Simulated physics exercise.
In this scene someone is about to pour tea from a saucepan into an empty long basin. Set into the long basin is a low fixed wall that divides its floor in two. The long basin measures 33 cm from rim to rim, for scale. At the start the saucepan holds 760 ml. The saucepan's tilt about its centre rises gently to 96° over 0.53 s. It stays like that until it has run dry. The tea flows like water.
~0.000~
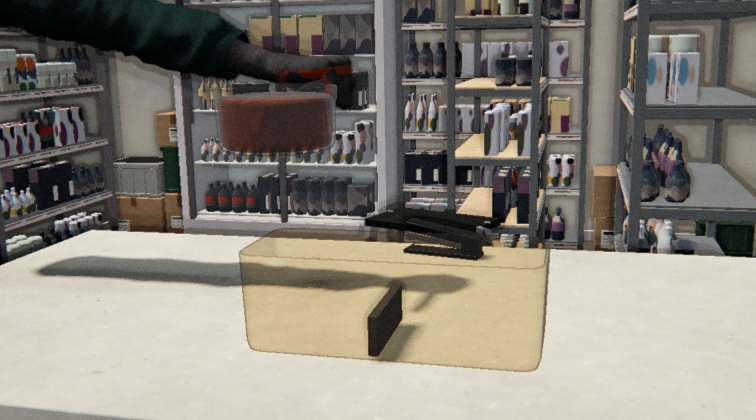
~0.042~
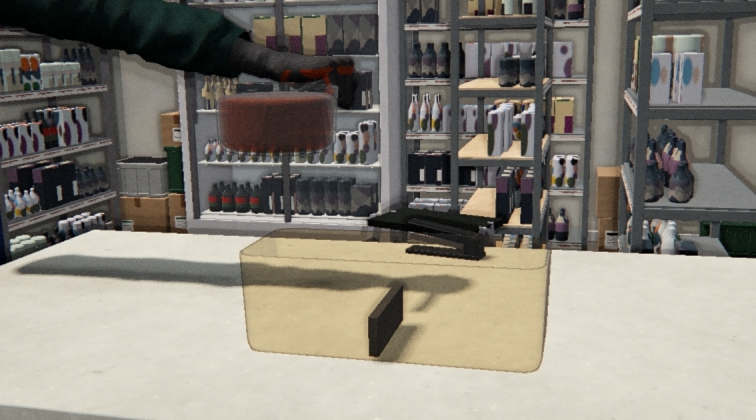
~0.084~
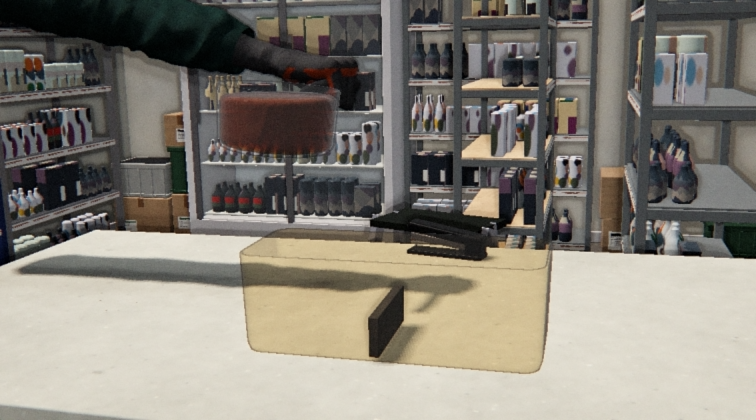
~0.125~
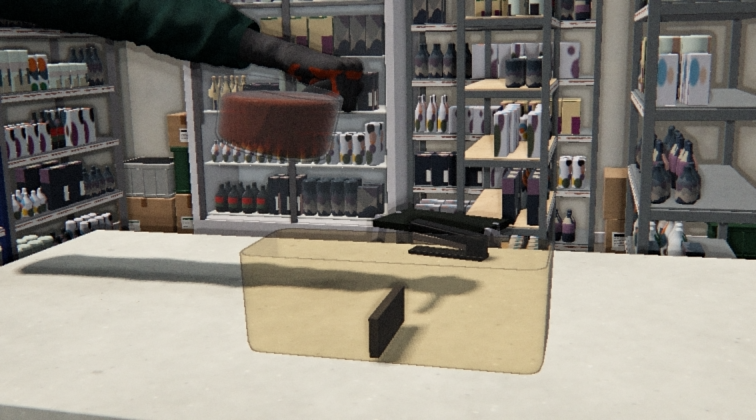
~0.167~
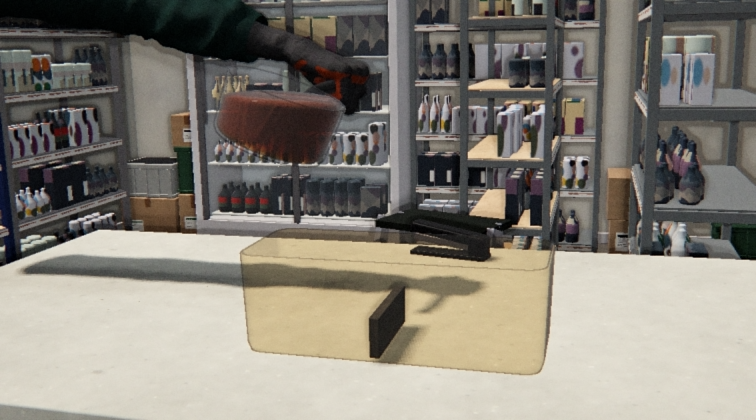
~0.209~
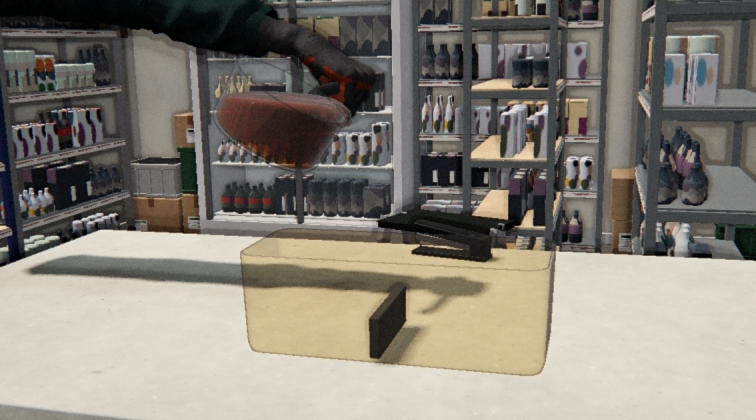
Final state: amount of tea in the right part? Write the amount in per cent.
Approximately 53 %.
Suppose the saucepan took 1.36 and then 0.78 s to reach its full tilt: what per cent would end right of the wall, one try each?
Around 65 per cent first, around 60 per cent next.
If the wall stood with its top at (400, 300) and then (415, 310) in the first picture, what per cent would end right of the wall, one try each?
I'd put it at about 30 per cent for the first and about 15 per cent for the second.
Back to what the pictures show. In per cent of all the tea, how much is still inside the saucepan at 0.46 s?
At that time about 30 in a hundred parts are still held.
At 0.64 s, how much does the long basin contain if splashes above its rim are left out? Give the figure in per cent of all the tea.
Some 84 percent.
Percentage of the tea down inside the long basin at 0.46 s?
Around 24%.
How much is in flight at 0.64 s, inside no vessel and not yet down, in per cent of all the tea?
About 8 per cent.
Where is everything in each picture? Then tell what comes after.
In the first picture, tilt 0°; pouring edge (332, 89); surface from (224, 97) to (331, 97); the long basin's rim runs from (258, 242) to (547, 255); the wall's top is at (386, 301).
In the second picture, tilt 1°; pouring edge (334, 90); surface from (225, 96) to (333, 98).
In the third picture, tilt 6°; pouring edge (336, 95); surface from (227, 95) to (335, 99).
In the fourth picture, tilt 13°; pouring edge (339, 102); surface from (230, 94) to (338, 101).
In the fifth picture, tilt 22°; pouring edge (341, 113); surface from (230, 95) to (343, 107); 1 per cent is over the edge.
In the sixth picture, tilt 32°; pouring edge (341, 125); surface from (229, 94) to (338, 114); 5 per cent is over the edge.
By 0.46 s the tilt is 91° and 29 per cent is still to pour, 4 is left of the wall and 20 right of it.
By 0.64 s the tilt is 96° and 8 per cent is still to pour, 30 is left of the wall and 54 right of it.
By 0.82 s the tilt is 96° and 2 per cent is still to pour, 41 is left of the wall and 52 right of it.
By 1.03 s the tilt is 96° and 1 per cent is still to pour, 45 is left of the wall and 53 right of it.
At rest 46 per cent lies left of the wall, 53 right of it and 1 outside.
